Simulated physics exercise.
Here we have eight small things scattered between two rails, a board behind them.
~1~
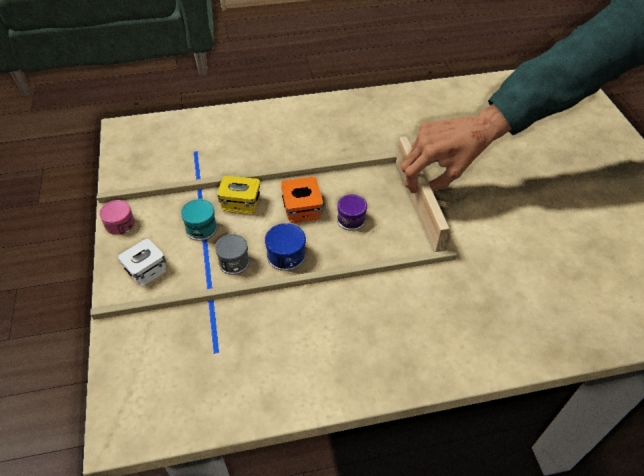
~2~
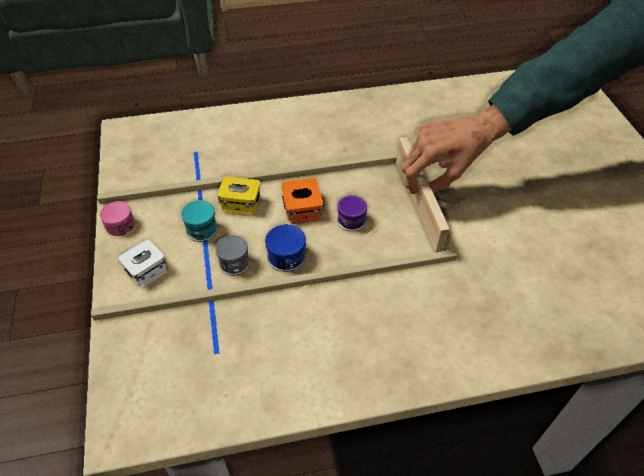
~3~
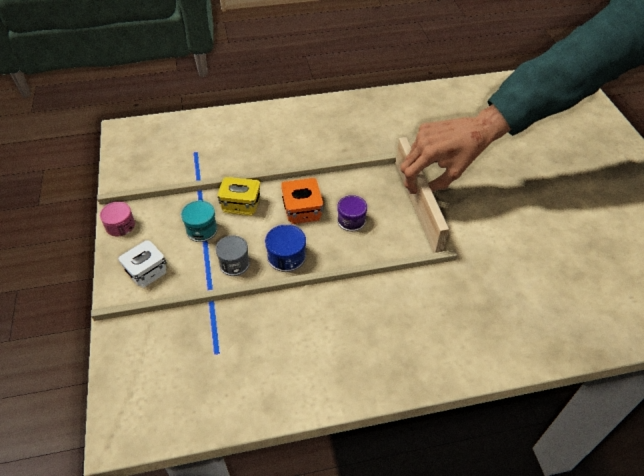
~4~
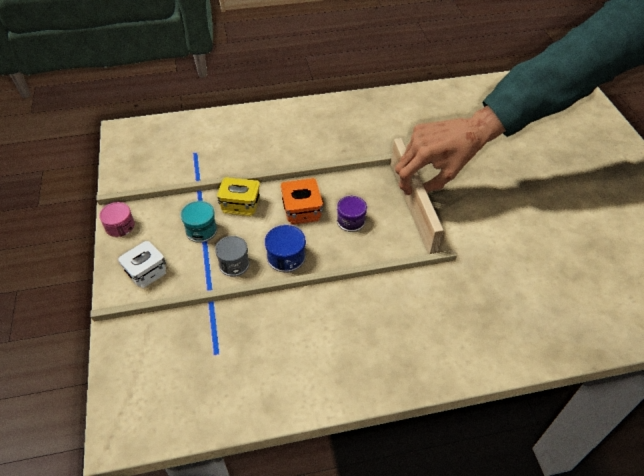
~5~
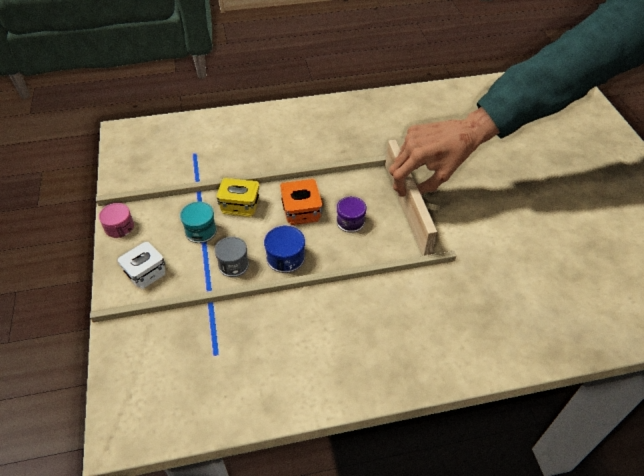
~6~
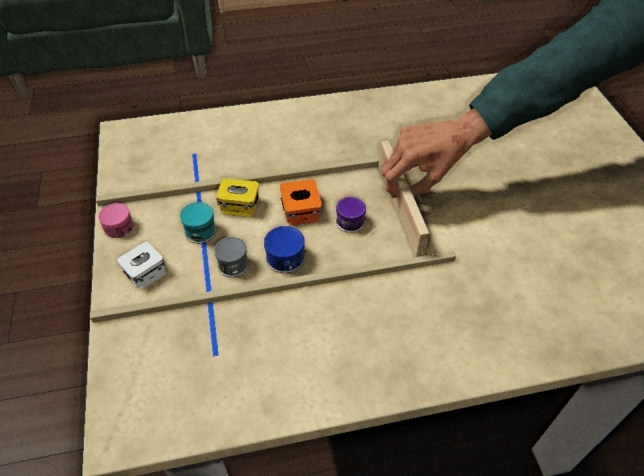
At the start, a hand grips an upright board at the right end of two rails on a table, with eight small colourful containers scattered to its left around a blue line. The hand then slides the board slightly leftward, while the containers stay where they are.
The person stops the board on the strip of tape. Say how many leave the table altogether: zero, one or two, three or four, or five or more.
In the end the number that fall off is zero.
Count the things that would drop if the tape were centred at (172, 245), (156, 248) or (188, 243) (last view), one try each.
The counts: 0, 2 and 0.
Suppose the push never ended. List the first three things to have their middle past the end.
Earliest first: The white case, the pink tub, the yellow case.
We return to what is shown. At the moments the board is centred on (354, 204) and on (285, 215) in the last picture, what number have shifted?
First 1, then 4.
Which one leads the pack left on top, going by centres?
The pink tub ends nearest.
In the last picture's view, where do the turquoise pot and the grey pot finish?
The turquoise pot stops around (156, 240); the grey pot around (150, 267).
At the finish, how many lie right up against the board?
The number is 3.
Early on, none off yet; pink tub at rest near (116, 221); white case at rest near (143, 266); turquoise pot at rest near (199, 223).
A while later, none off yet; pink tub at rest near (116, 221); white case at rest near (143, 266); turquoise pot travelled a little near (187, 232).
Finally, the number that fall off is zero.
